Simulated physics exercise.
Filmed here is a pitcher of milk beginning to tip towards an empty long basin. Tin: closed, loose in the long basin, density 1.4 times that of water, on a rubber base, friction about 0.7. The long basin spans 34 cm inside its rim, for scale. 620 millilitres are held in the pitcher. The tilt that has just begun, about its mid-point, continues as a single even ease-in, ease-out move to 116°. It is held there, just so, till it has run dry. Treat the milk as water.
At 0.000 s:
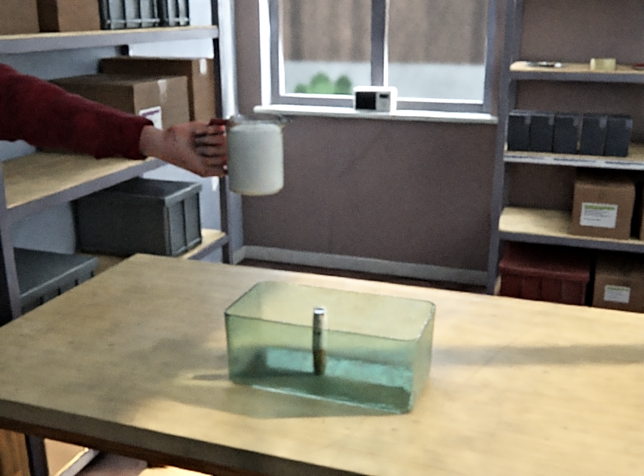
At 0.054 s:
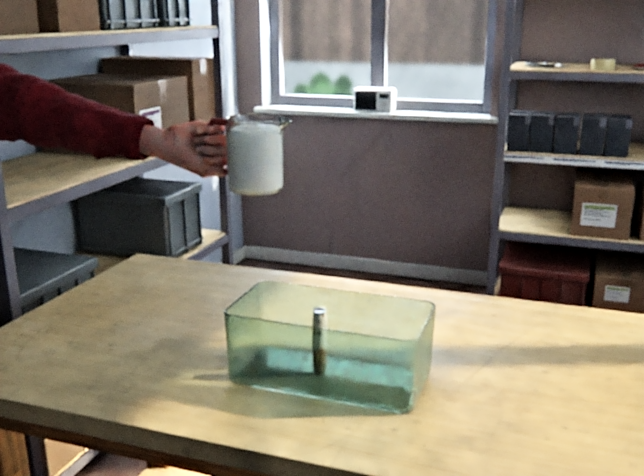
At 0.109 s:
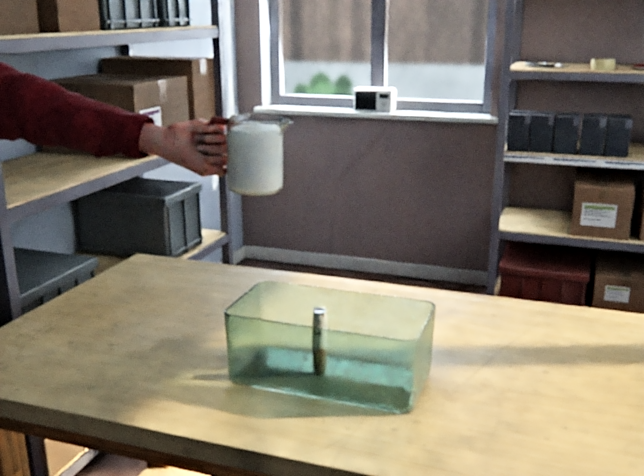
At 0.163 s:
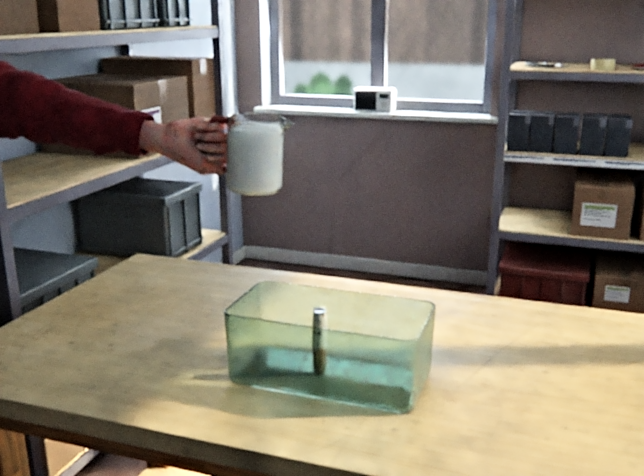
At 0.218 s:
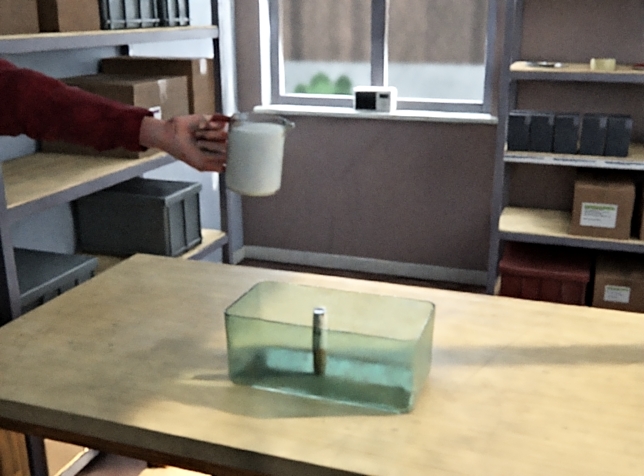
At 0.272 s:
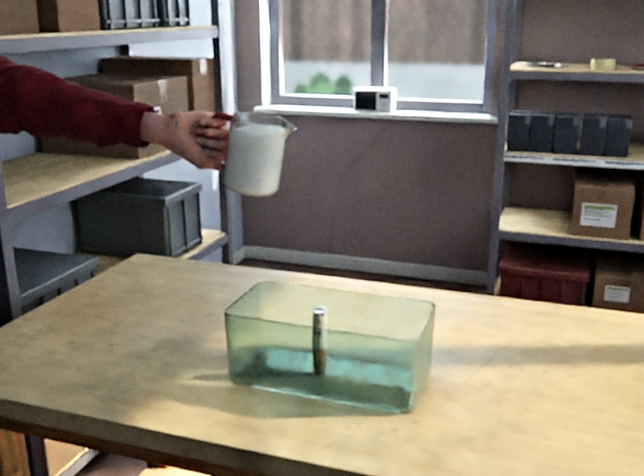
A hand holds a pitcher of milk and slowly tilts it slightly rightward above a table.
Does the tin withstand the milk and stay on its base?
Yes, it's going to stay vertical.
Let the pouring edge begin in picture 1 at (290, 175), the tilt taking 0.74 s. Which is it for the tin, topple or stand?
Then the tin comes down.
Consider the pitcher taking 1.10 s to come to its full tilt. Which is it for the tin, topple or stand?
Result: Tin still standing.
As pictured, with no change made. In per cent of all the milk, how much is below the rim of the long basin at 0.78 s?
Some 2 per cent.
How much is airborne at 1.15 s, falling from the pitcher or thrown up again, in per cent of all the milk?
About 32 % of the total.
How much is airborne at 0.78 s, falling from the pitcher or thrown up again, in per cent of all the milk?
It comes to roughly 16 per cent.
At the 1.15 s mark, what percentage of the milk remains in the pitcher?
What remains is about 24 percent of it all.
After 0.78 s the tilt is 64° and 83 per cent is still to pour; the tin stands where it began.
After 1.15 s the tilt is 104° and 25 per cent is still to pour; the tin stands where it began.
After 1.54 s the tilt is 116° and 0 per cent is still to pour; the tin stands where it began.
After 1.96 s the tilt is 116° and 0 per cent is still to pour; the tin stands where it began.
In the end the tin stands where it began.
